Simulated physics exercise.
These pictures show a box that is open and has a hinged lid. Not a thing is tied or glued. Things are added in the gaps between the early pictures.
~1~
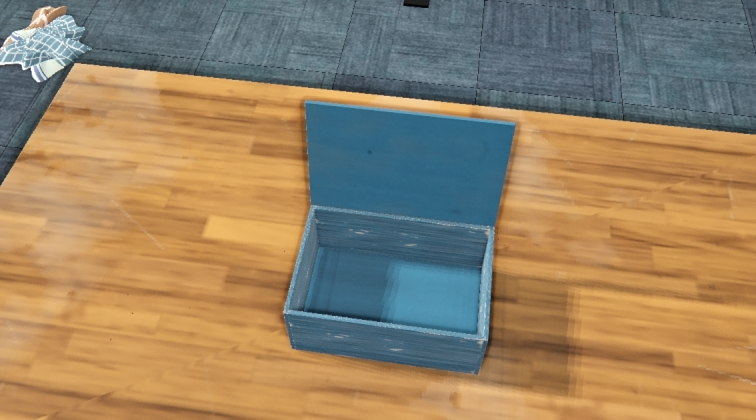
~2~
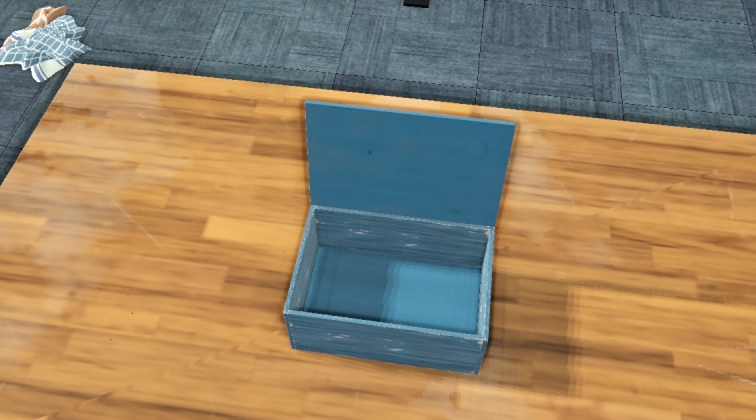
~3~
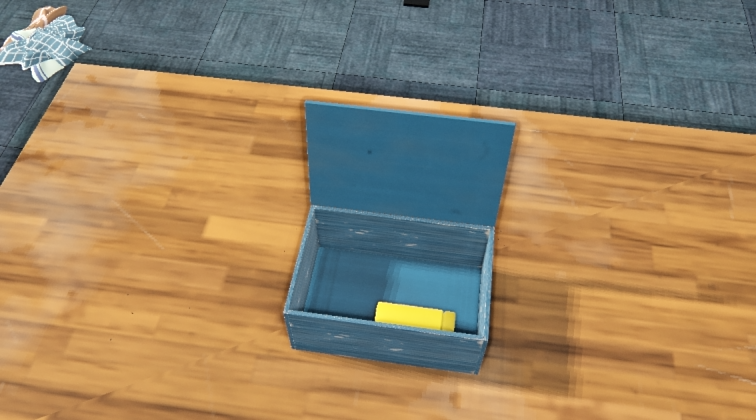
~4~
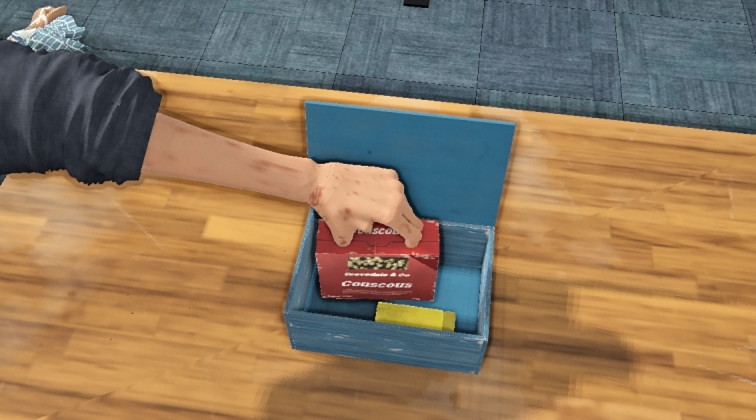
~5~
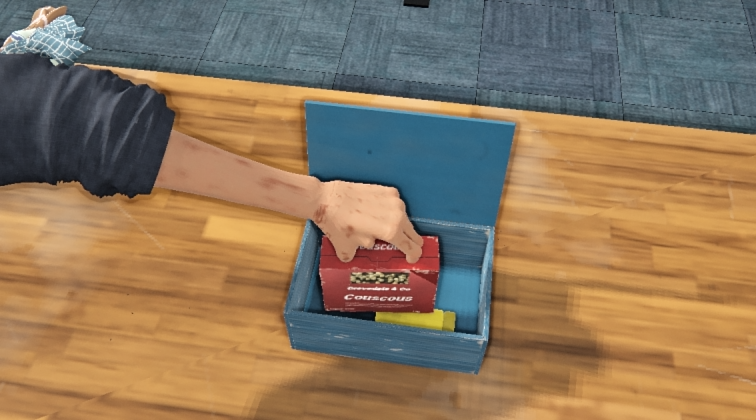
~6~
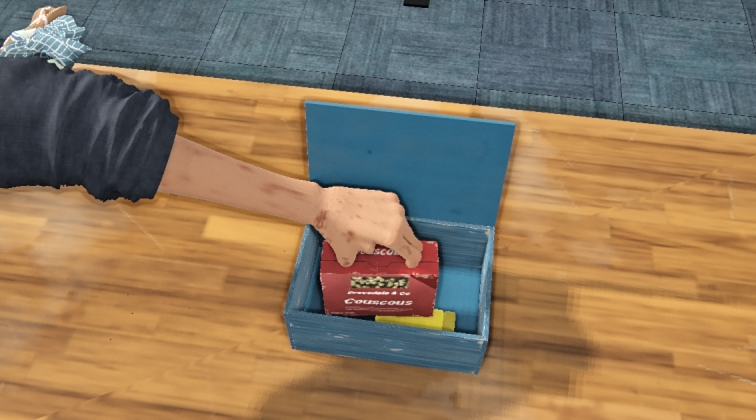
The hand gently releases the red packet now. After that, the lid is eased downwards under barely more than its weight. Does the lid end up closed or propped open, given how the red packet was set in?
The lid ends up closed.
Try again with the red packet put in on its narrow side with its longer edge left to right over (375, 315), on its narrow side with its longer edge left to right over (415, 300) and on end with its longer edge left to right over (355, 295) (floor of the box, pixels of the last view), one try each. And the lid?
Lid, try 1: Fully down; try 2: Propped open; try 3: Propped open.
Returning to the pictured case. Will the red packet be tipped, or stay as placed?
Simply put, the red packet gets tilted.
Then, 0.40 s on from there, red packet on its side near (380, 280); yellow shaker shifted a little.
Then, 1.40 s on from there, lid 70° above the rim; red packet on its side near (380, 279); yellow shaker shifted a little.
Then, 1.70 s on from there, lid 41° above the rim; red packet on its side near (380, 279); yellow shaker shifted a little.
Then, 1.90 s on from there, lid 15° above the rim; red packet on its side near (380, 279); yellow shaker shifted a little.
In the end, lid shut; toppled in the box, red packet; yellow shaker unmoved. At the end, from the last picture's camera, red packet near (380, 279).
